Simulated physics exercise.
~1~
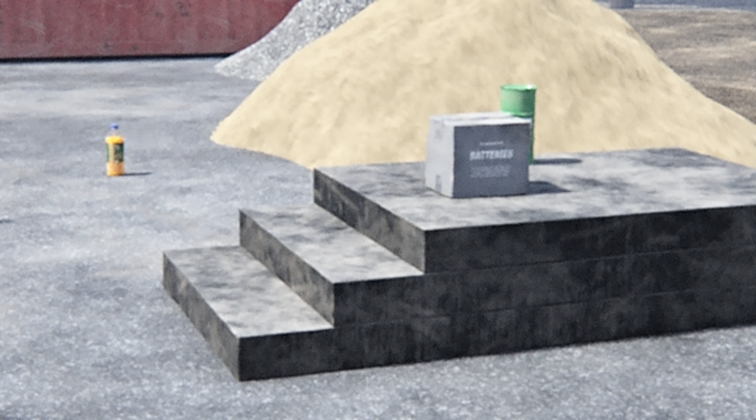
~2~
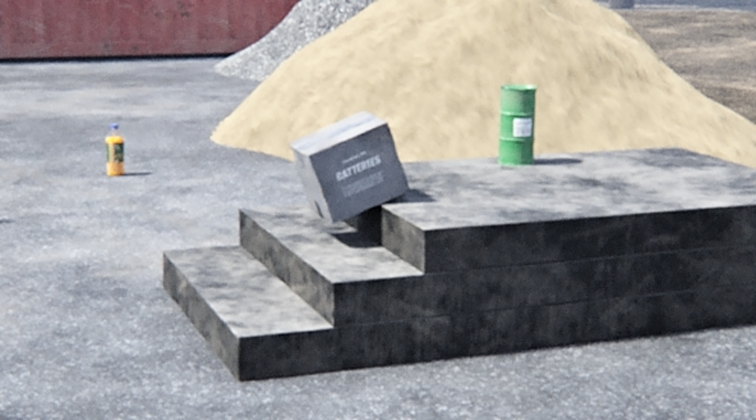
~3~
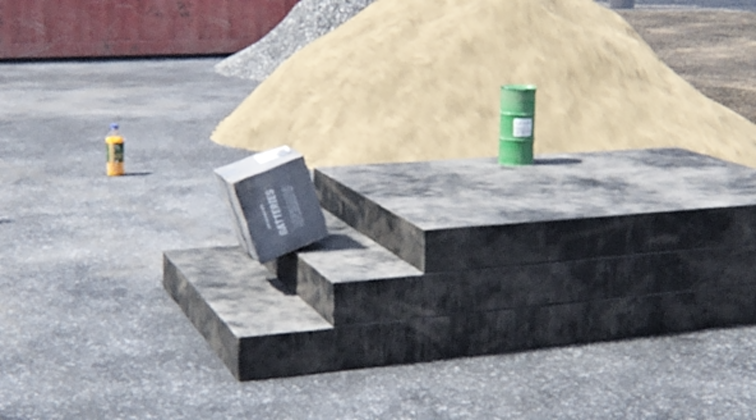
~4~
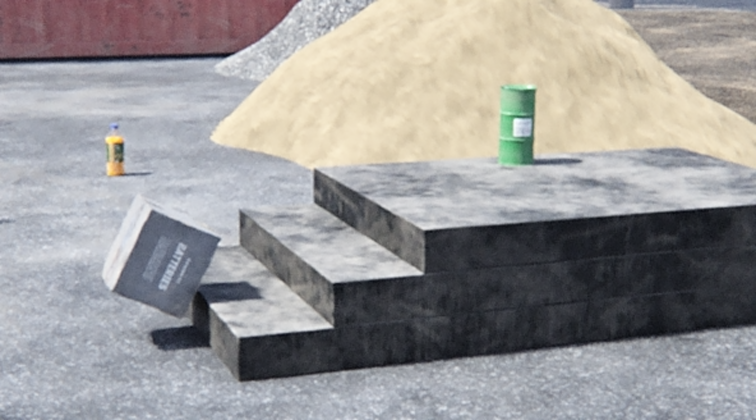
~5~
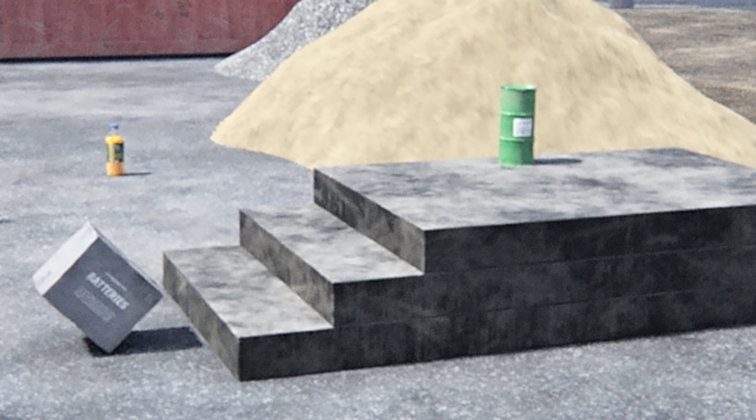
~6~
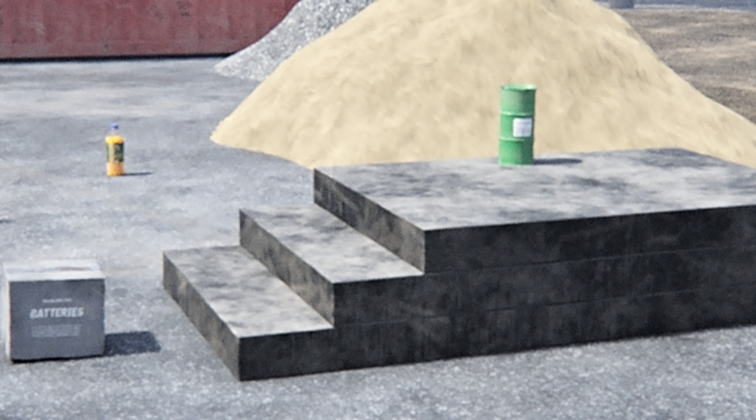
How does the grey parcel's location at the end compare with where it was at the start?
At the start the grey parcel sits on top of the platform, in front of the green canister. At the end it rests on the ground to the left of the bottom step.
